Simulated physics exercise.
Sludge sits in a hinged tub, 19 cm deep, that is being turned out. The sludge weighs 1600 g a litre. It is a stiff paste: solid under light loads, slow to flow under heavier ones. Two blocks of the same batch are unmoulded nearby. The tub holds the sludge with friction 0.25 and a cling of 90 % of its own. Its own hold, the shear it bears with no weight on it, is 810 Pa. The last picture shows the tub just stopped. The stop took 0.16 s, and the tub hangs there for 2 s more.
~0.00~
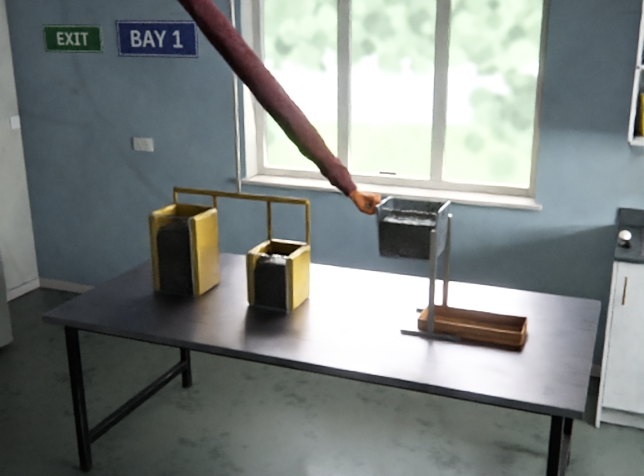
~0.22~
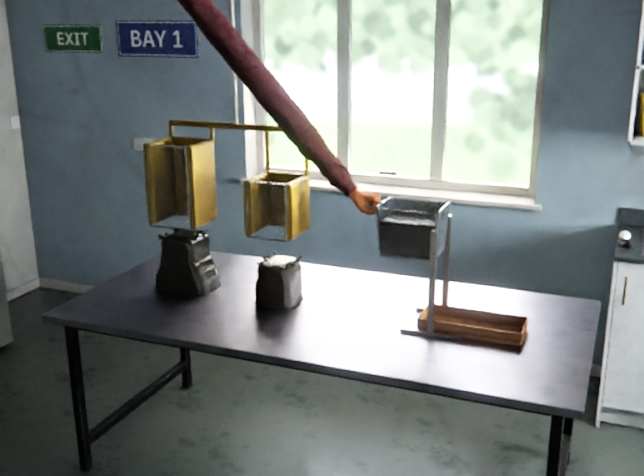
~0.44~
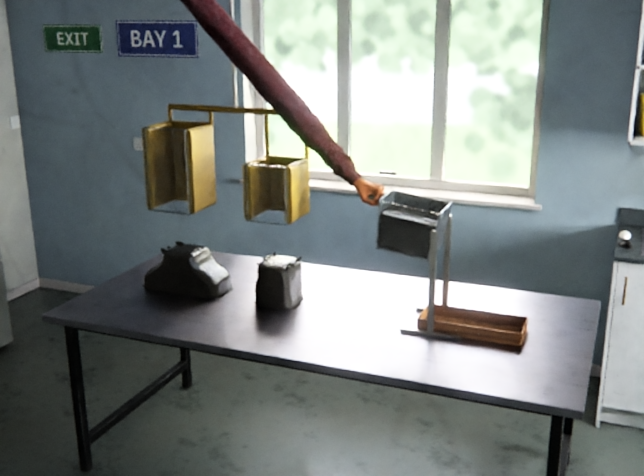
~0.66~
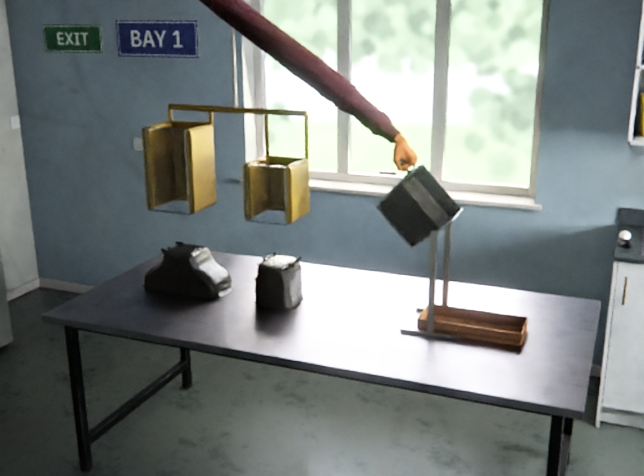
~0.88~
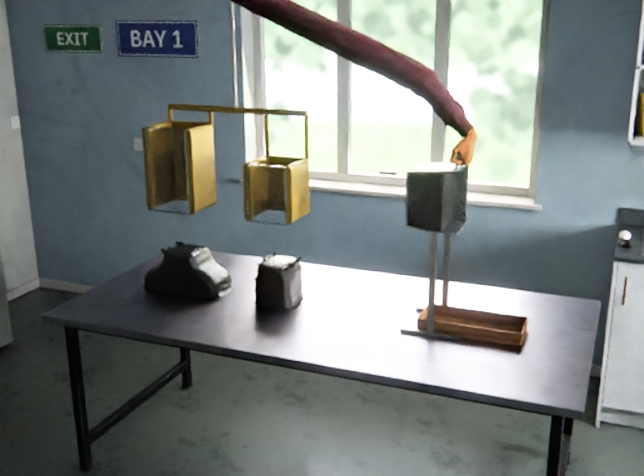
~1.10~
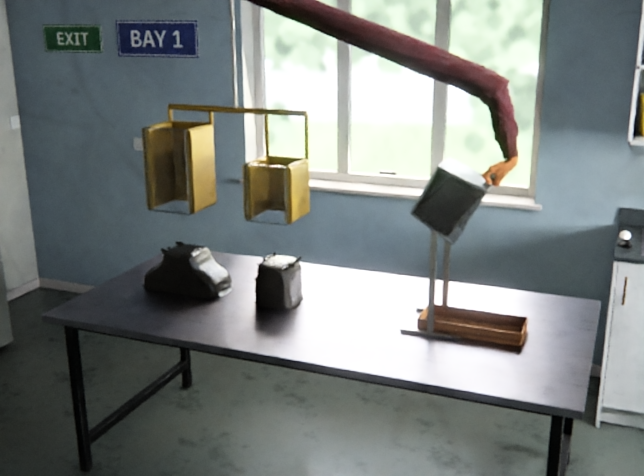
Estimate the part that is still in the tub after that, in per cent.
Close to 0 per cent.
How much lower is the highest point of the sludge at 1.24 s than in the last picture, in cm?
About 12 cm.
After 1.24 s, the tub is at 118 degrees and holds 50 %.
After 1.41 s, the tub is at 118 degrees and holds 0 %.
After 1.58 s, the tub is at 118 degrees and holds 0 %.
After 1.75 s, the tub is at 118 degrees and holds 0 %.
After 3.10 s, at the end, the tub is at 118 degrees and holds 0 %.
